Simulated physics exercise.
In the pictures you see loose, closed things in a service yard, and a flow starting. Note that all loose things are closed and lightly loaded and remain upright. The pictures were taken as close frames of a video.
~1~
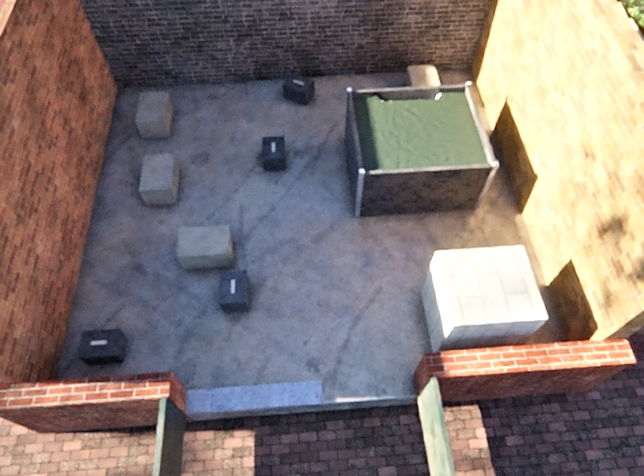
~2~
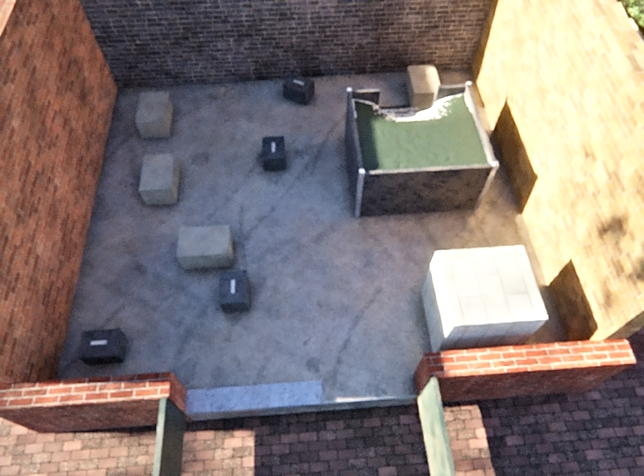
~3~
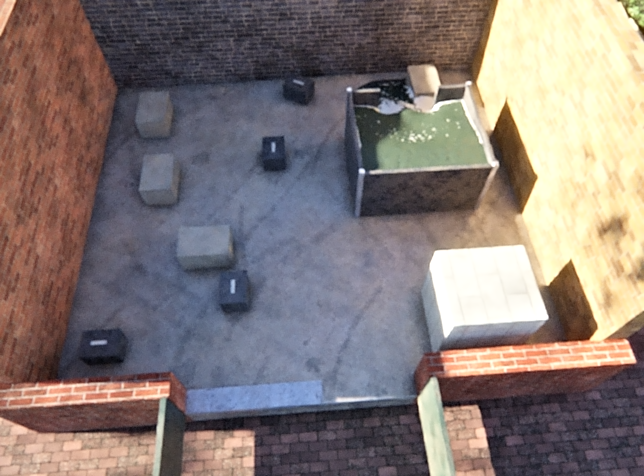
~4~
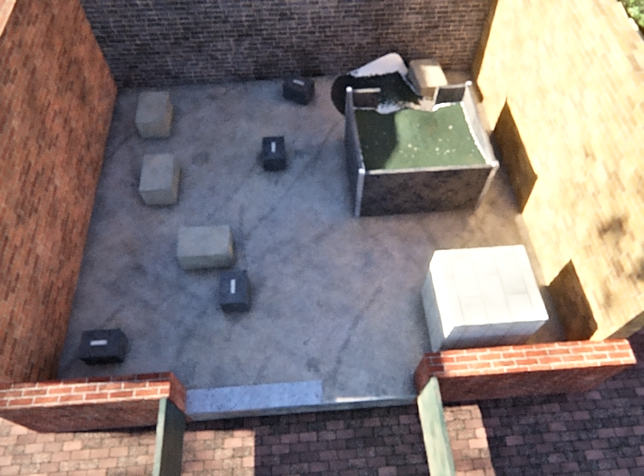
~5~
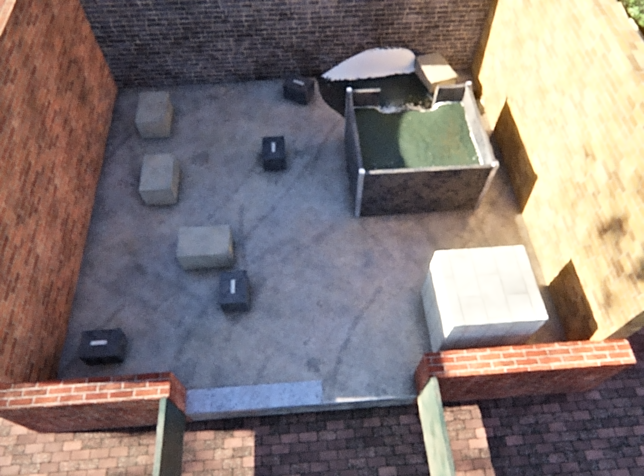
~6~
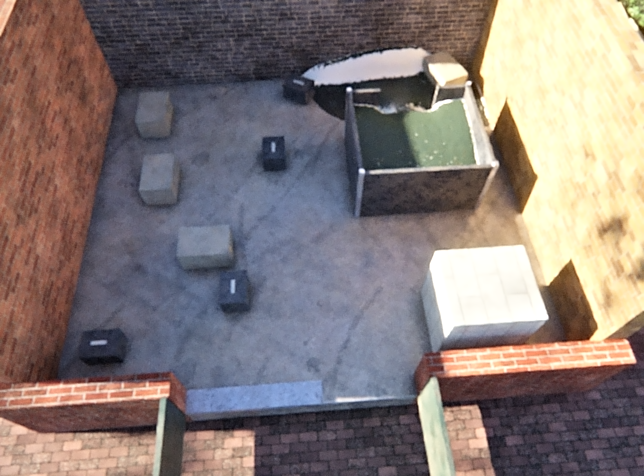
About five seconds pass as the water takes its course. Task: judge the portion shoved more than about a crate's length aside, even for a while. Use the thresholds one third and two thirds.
I'd put it between one third and two thirds.
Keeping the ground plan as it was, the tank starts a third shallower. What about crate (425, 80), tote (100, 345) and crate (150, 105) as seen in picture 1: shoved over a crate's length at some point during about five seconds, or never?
Well, one by one: Carried that far, not carried that far, carried that far.
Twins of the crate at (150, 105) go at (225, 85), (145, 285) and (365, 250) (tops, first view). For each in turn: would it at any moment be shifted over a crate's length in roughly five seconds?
Shoved clear, stays put, stays put.
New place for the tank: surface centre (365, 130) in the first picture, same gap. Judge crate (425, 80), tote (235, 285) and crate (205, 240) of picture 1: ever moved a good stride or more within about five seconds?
Far enough, Not far, Not far.
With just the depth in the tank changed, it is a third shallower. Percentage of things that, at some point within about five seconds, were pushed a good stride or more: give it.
About 40 %.
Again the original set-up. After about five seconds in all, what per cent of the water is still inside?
100 %.
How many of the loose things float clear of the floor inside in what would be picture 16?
Exactly 1.
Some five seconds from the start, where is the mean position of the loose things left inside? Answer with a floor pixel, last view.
Estimate: Close to (231, 263) px.
A moment on, 1 of 8 are well off their spots; 0 afloat.
Next, 2 of 8 are well off their spots; 1 afloat.
Later, 3 of 8 are well off their spots; 2 afloat.
In the end, 4 of 8 are well off their spots, and 4 have been at some point; 2 afloat.
